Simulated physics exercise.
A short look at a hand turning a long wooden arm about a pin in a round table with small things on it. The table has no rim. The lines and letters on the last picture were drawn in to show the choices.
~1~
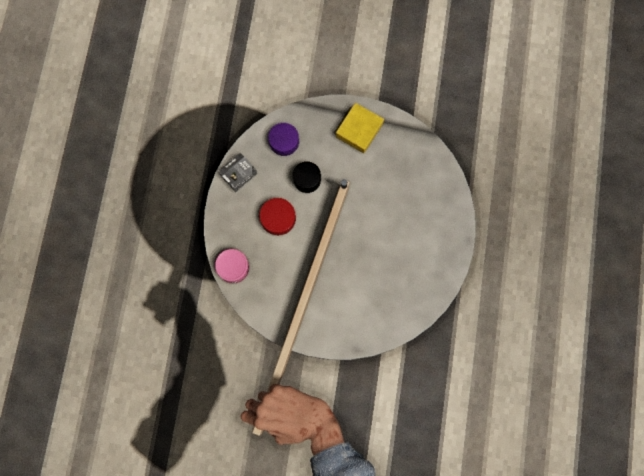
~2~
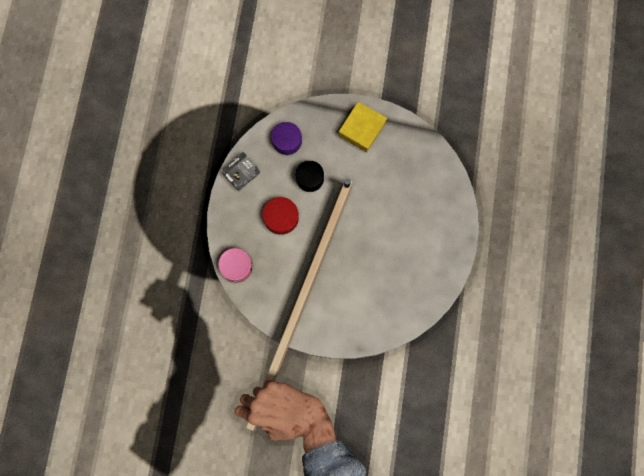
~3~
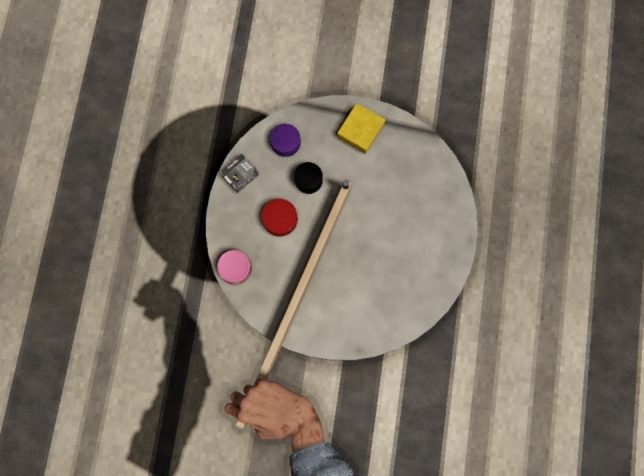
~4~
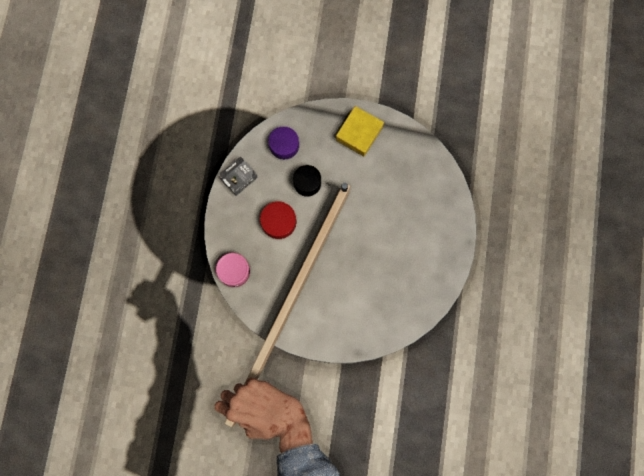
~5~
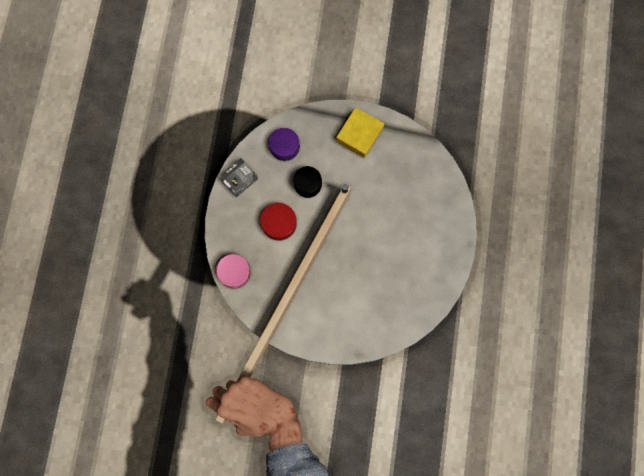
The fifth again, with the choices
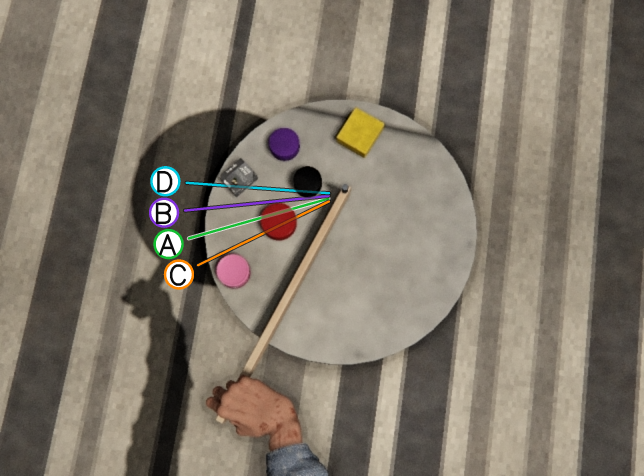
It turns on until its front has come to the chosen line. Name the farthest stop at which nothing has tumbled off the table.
Stop at C.
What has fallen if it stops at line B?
The pink tub goes over.
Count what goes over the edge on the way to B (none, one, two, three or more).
One.
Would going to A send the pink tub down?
Yes.
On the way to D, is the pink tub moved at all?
By then, yes.
On the marked copy, A at (259, 219); B at (257, 203); C at (264, 233); D at (258, 188).
Following C. Soon after the start, arm (288, 253); pink tub (234, 272); grey packet (239, 178).
Later, arm (275, 238); pink tub (221, 256); red pot (275, 217).
In the end, arm (269, 228); pink tub (210, 240); red pot (270, 209); nothing has fallen.
As for the rest, A drops the pink tub; B drops the pink tub; D drops the pink tub.
